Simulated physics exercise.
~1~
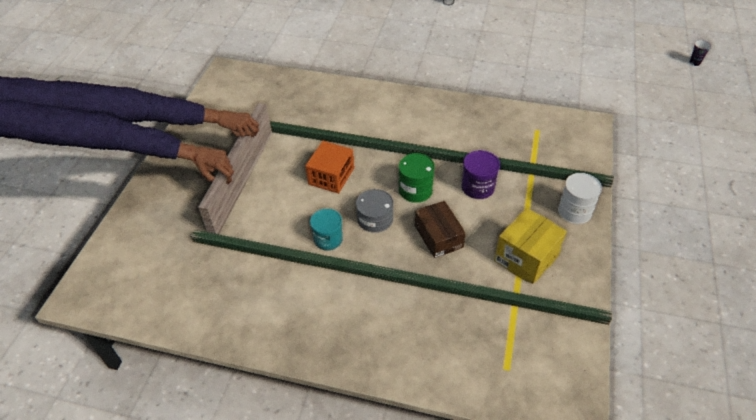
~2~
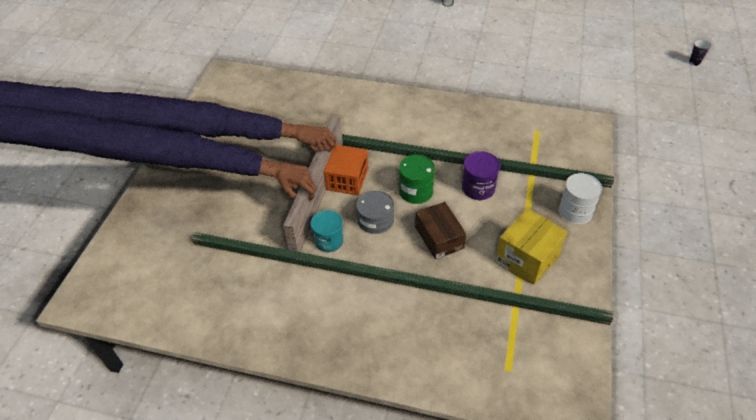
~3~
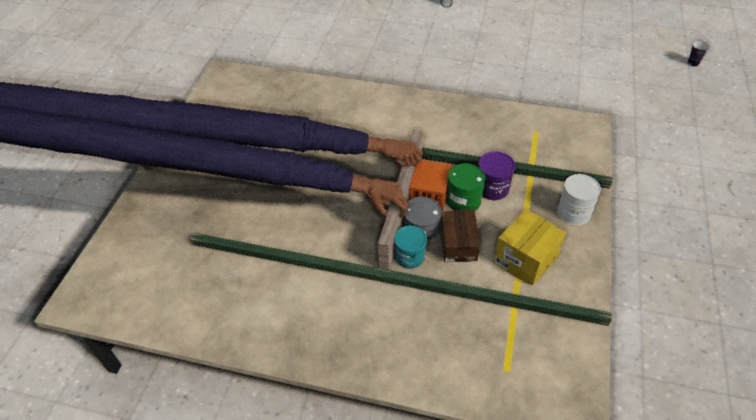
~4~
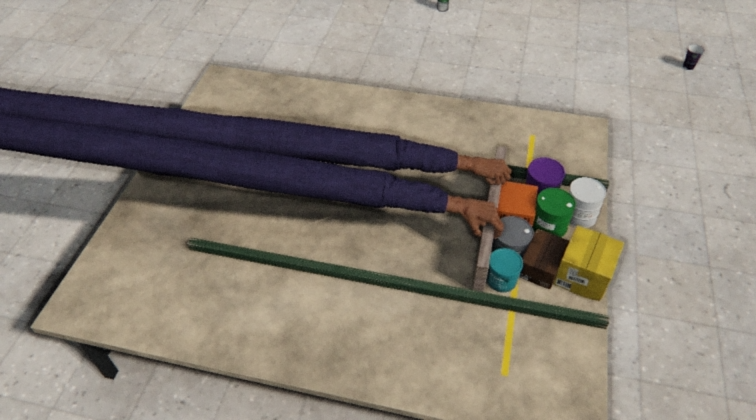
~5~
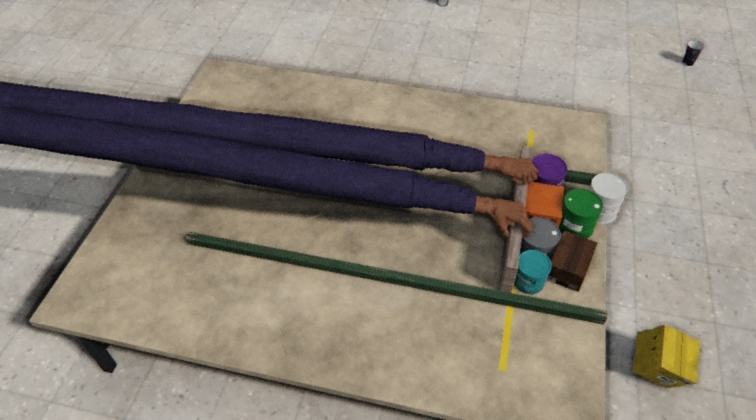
Two hands pushing a plank rightward along a table, bunching scattered containers together until the yellow box drops off the right edge.
